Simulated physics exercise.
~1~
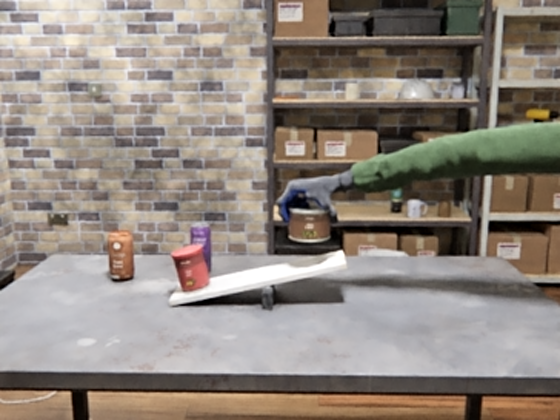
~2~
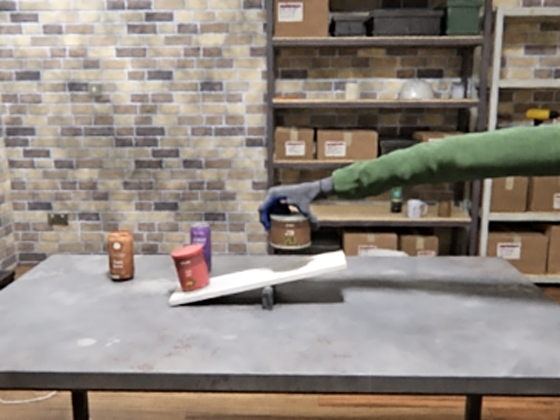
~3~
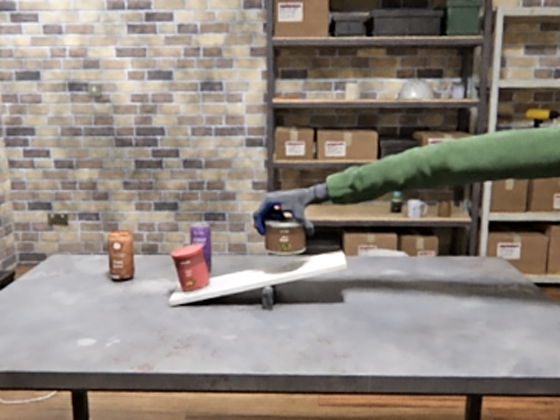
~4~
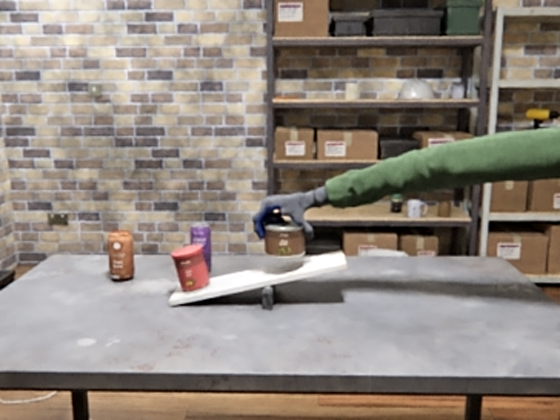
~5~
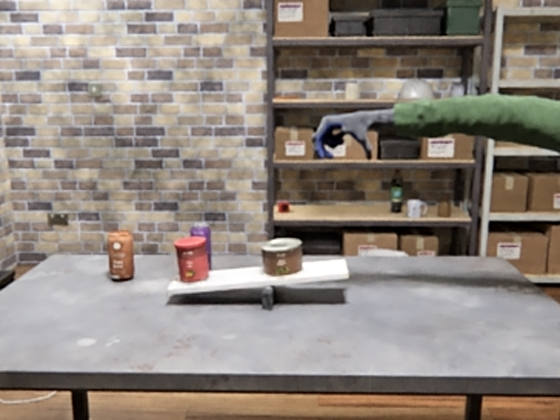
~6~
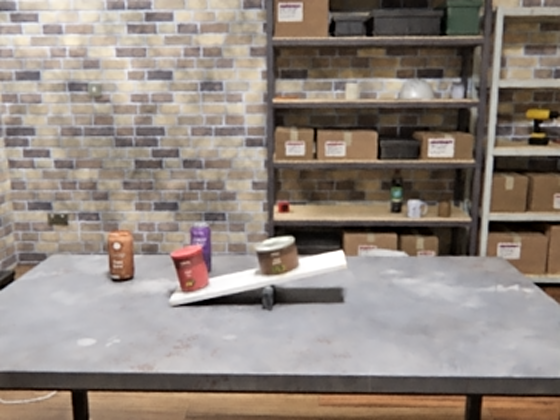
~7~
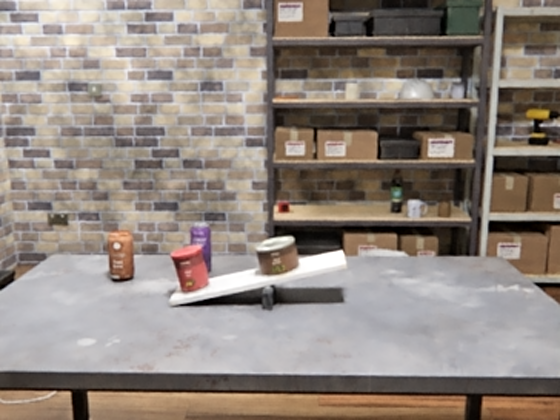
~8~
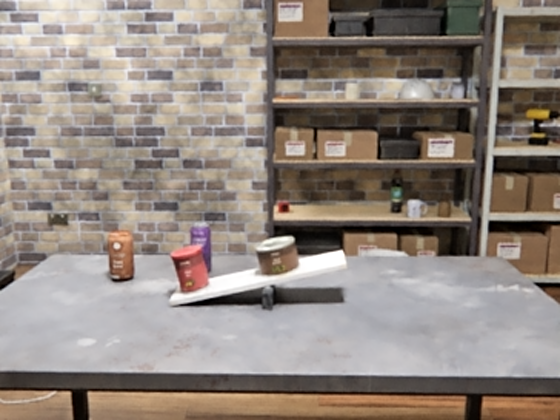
In a room with a patterned brick wall and shelves of cardboard boxes, a fixed camera faces a grey table from the front. A white plank rests tilted on a small block, its low left end holding a leaning red tin, while an orange can and a purple can stand nearby. A gloved hand in a green sleeve carries a brown tub leftward over the plank, lowers it just right of the block and withdraws. The plank levels slightly, lifting the red tin, then tips back. It ends left end down, both containers still on it, leaning.
